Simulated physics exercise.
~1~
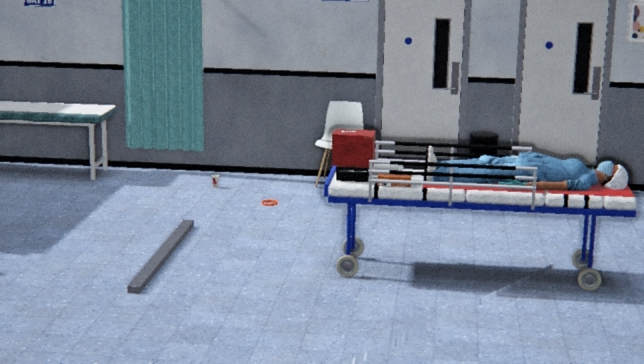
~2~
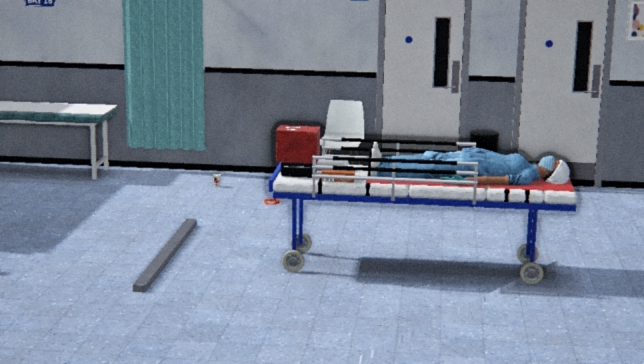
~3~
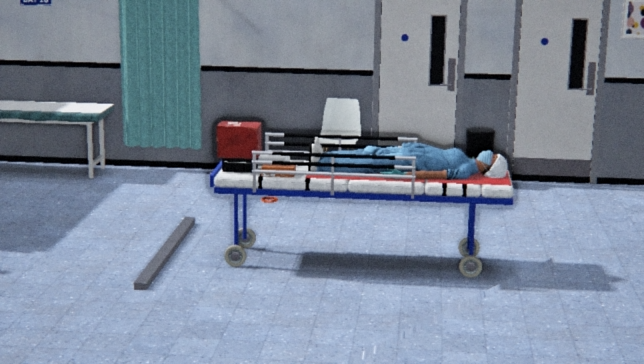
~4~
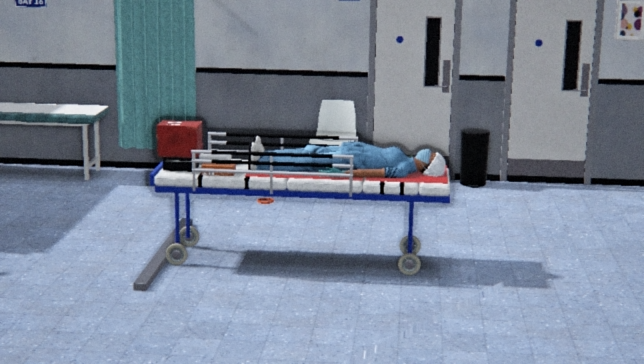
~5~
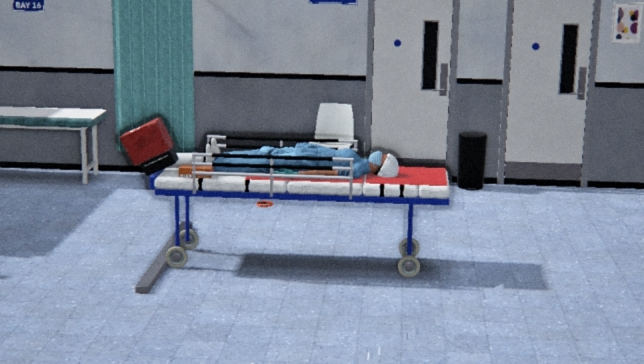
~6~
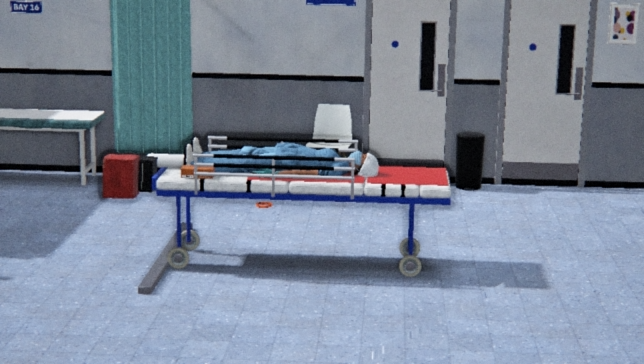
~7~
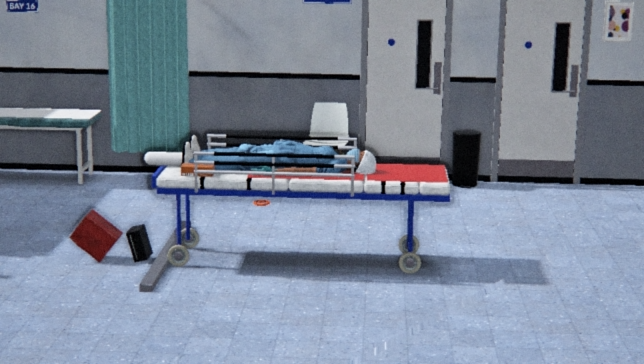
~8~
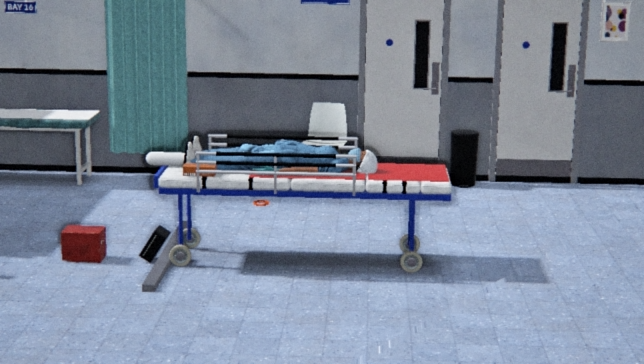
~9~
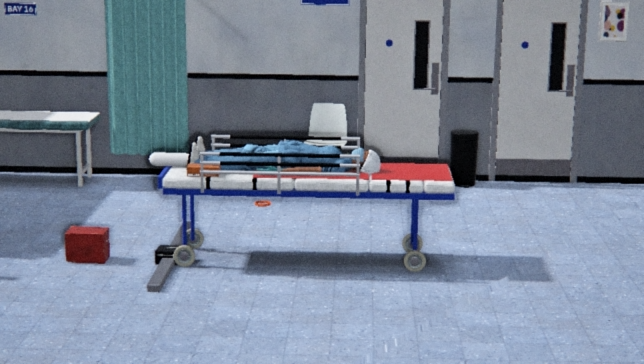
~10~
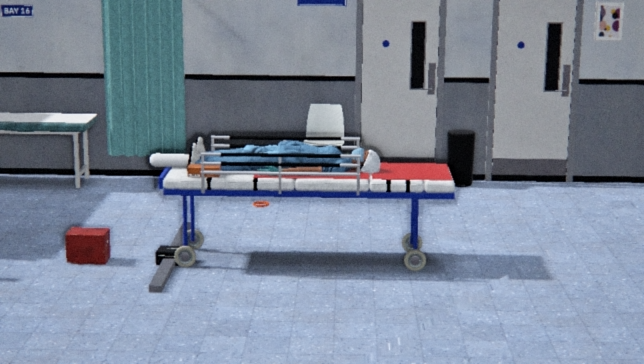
Hospital trolley carrying a limp figure rolling left and stopping at a floor sill, red holdall and black case tumbling off.
